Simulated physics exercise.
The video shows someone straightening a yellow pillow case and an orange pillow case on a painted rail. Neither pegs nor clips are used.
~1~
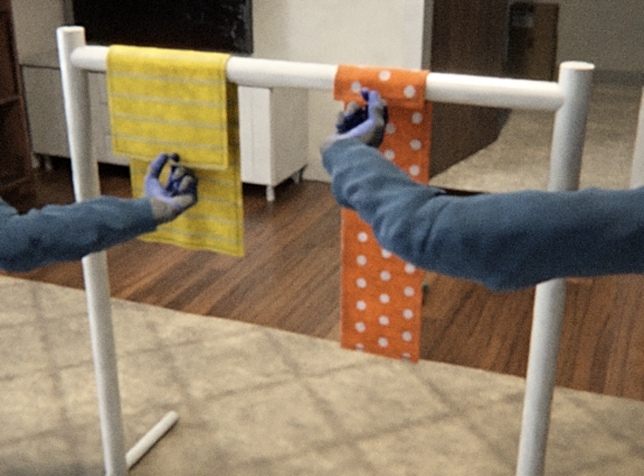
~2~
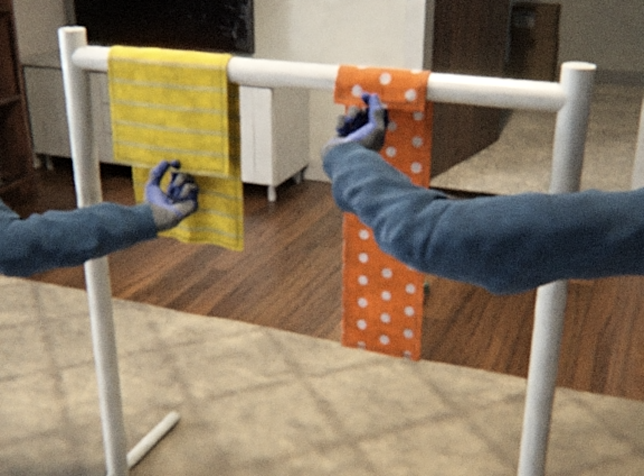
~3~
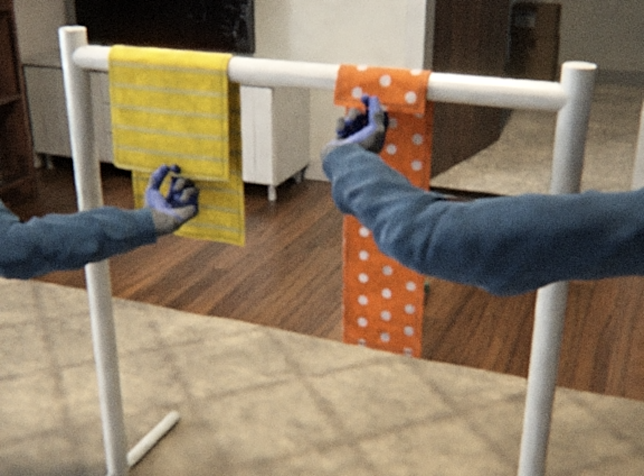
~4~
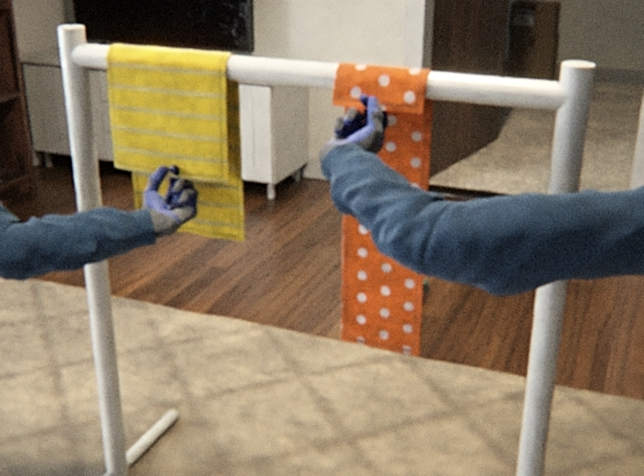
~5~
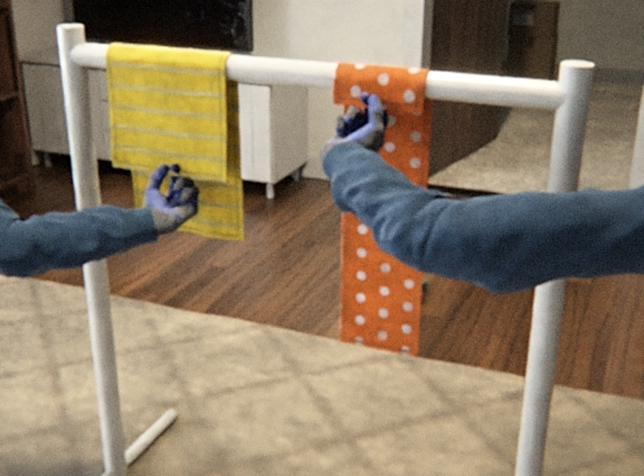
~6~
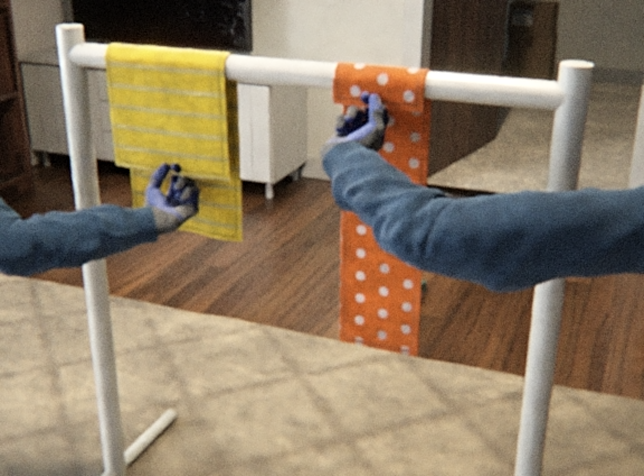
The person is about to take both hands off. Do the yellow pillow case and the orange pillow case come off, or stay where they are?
Result: The yellow pillow case stays where it is, the orange pillow case comes off.
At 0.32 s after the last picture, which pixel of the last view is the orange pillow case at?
Look near (381, 278) and you'll find its middle then.
Then, 0.32 s later than the last view, yellow pillow case at rest on the rail; orange pillow case clear of the rail and dropping near (381, 278).
Then, 0.56 s later than the last view, yellow pillow case at rest on the rail; orange pillow case clear of the rail and dropping.
Then, 1.02 s later than the last view, yellow pillow case at rest on the rail; orange pillow case in a heap on the floor.
Finally, yellow pillow case at rest on the rail; orange pillow case in a heap on the floor. The yellow pillow case keeps its place and the orange pillow case slides off.
